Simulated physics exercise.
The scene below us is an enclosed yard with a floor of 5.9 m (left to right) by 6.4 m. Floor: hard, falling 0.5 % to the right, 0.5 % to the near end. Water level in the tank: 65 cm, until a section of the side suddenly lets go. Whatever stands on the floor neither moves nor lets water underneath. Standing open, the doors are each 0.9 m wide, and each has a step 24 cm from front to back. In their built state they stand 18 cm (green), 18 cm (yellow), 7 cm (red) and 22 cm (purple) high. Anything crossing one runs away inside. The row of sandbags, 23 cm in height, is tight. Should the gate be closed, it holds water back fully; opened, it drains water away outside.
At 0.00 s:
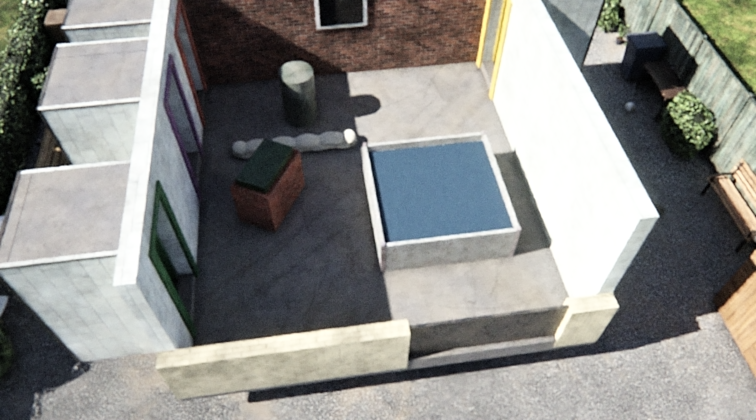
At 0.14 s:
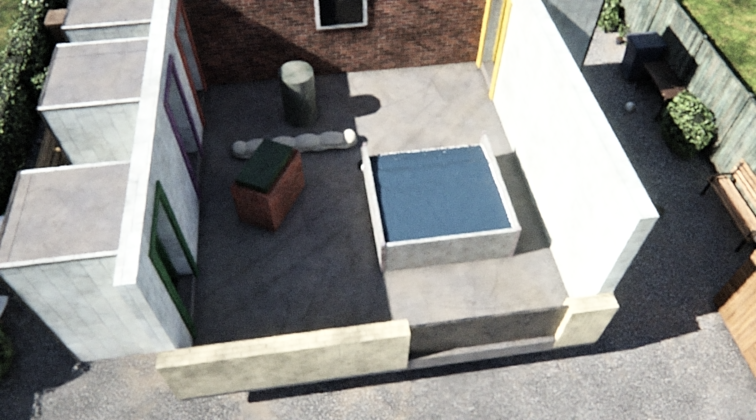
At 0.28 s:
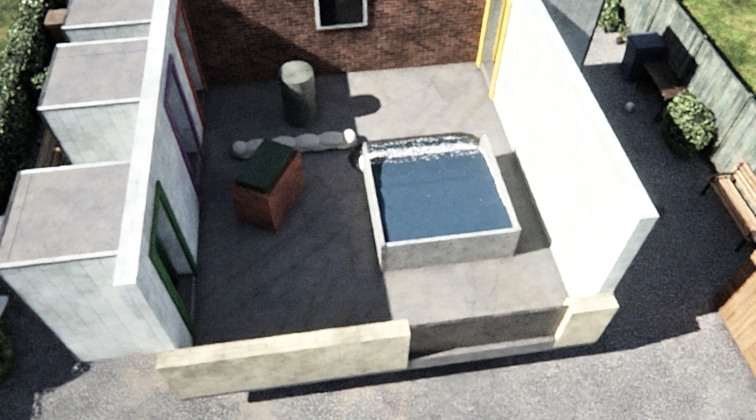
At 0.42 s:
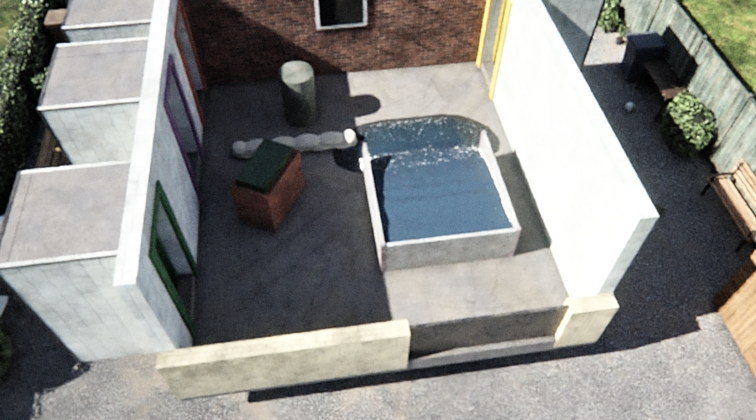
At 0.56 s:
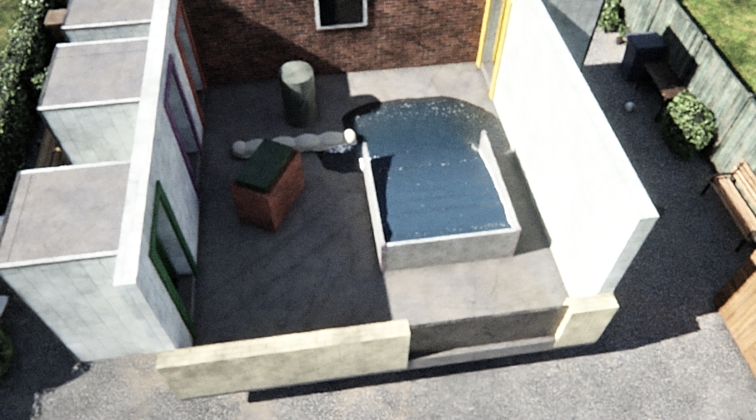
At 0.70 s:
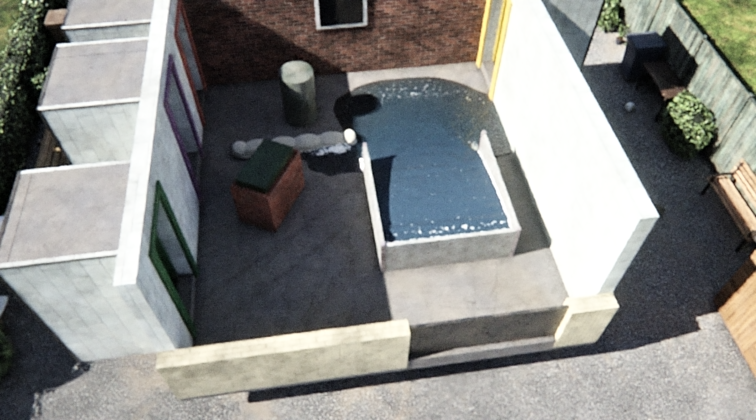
Blue water pouring from the far side of a square tank and spreading across a walled yard's grey floor toward the brick wall.
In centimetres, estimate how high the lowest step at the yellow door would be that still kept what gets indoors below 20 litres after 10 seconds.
It comes to roughly 32 cm.
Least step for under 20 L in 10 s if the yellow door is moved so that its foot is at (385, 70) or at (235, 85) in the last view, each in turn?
About 31 cm for the first and 9.5 cm for the second.
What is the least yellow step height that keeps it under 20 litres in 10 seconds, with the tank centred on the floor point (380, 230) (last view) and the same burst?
Then roughly 30 cm.
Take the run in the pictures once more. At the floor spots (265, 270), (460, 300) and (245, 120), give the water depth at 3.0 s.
Depths of roughly 0 cm, 0 cm and 4 cm, in that order.
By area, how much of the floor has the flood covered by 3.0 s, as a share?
About 45 per cent.
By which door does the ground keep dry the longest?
That would be the green door.
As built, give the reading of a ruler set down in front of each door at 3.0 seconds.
In cm - green: 0, yellow: 29, red: 17, purple: 7.
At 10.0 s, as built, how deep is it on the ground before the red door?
It stands about 8.0 centimetres deep.
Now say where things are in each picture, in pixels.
In the first frame, the tank at (437, 188) is whole and still, 65 cm deep; the yellow door at (493, 42) is dry.
In the second frame, the front is at a hidden place, 0.3 m from the gap on the far side; 0.5 m2 of floor is wet, 65 cm left at the back.
In the third frame, the front is at a hidden place, 0.7 m from the gap on the far side; 1.5 m2 of floor is wet, 65 cm left at the back.
In the fourth frame, the gap is on the far side, the front 1.3 m out at (372, 125); the back of the tank holds 65 cm.
In the fifth frame, the gap is on the far side, the front 1.9 m out at (397, 102); the back of the tank holds 61 cm.
In the sixth frame, water pours out on the far side and has run 2.5 m, to (378, 84); about 7 cm deep outside, 54 cm at the back; the yellow door at (493, 42), 2.9 m from the gap, is still 0.5 m from the nearest water.
After 1.4 s water covers 30 % of the floor, deepest (40 cm) near (474, 64); 13 cm at the yellow door, 0 litres in over its 18 cm step.
After 3.0 s water covers 45 % of the floor, deepest (32 cm) near (474, 64); 29 cm at the yellow door, 85 litres in over its 18 cm step.
After 10.0 s water covers 95 % of the floor, deepest (12 cm) near (194, 351); 7 cm at the yellow door, 122 litres in over its 18 cm step.
At the yellow door as built, the water arrived by 0.9 s and peaked near 35 cm at 2.4 s.
With a step of 29 cm, 31 litres would have come in within the 10 s; with 39 cm, 4 litres. So under 20 litres takes about 32 cm.
